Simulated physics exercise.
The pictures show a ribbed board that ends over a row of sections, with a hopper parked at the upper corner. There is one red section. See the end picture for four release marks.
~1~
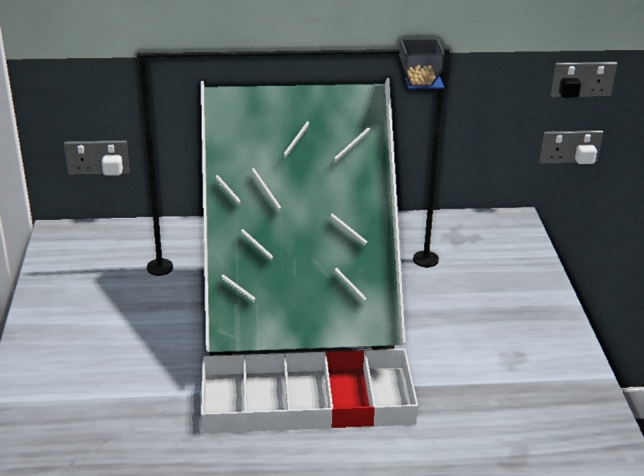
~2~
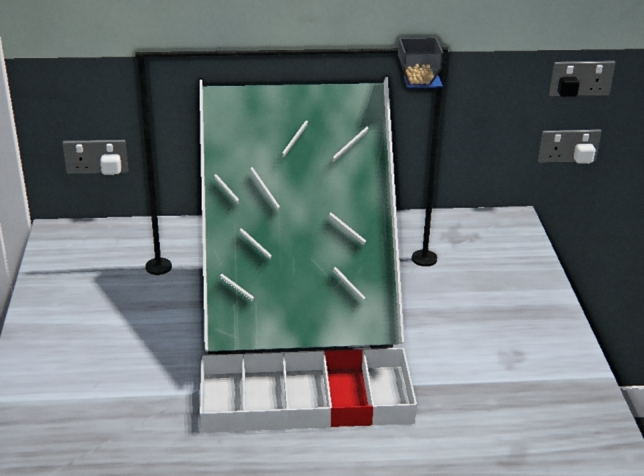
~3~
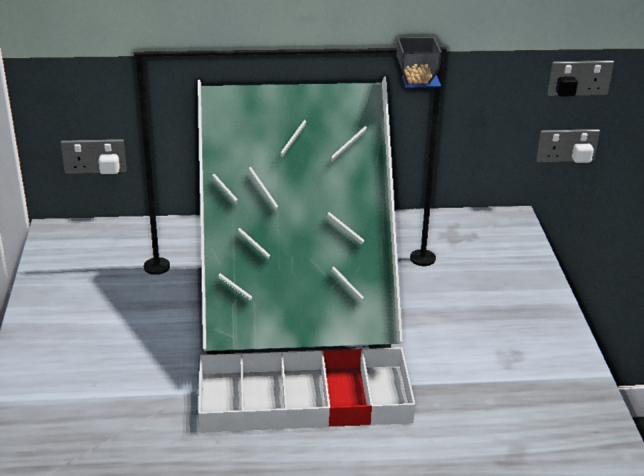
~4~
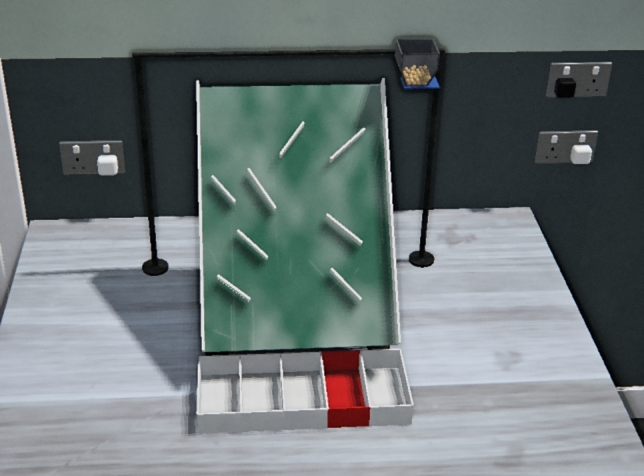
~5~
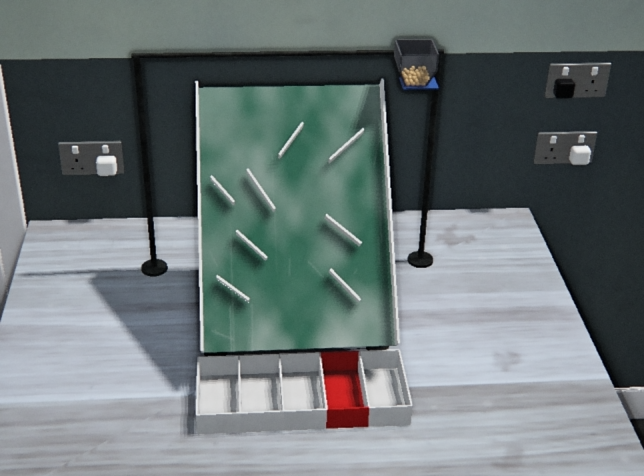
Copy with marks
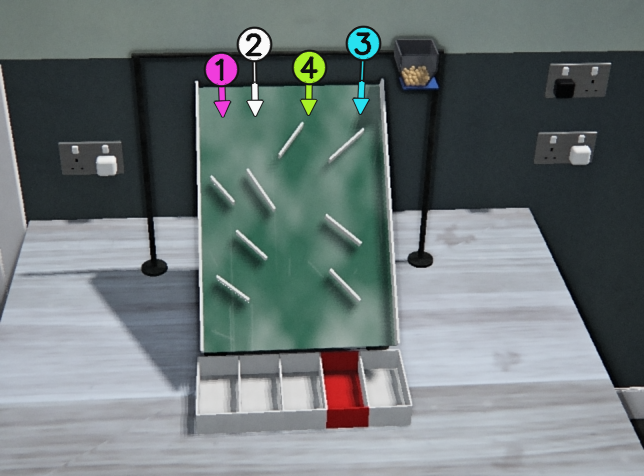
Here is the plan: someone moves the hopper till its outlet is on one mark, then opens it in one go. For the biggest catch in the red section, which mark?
The best mark is 2.
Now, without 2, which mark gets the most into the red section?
That is mark 1.
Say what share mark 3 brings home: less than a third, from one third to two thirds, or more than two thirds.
Less than a third.
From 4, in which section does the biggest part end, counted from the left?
The third.
On the marked copy, mark 1 meets the board at (222, 110); mark 2 meets the board at (255, 110); mark 3 meets the board at (360, 108); mark 4 meets the board at (308, 109).
Choosing 1, roughly a third in the red section, roughly two thirds in other sections.
Choosing 2, roughly two thirds in the red section, roughly a third in other sections.
Choosing 3, just a few in the red section, almost all in other sections, about a tenth outside the box.
Choosing 4, about a tenth in the red section, the larger part in other sections, about a tenth outside the box.
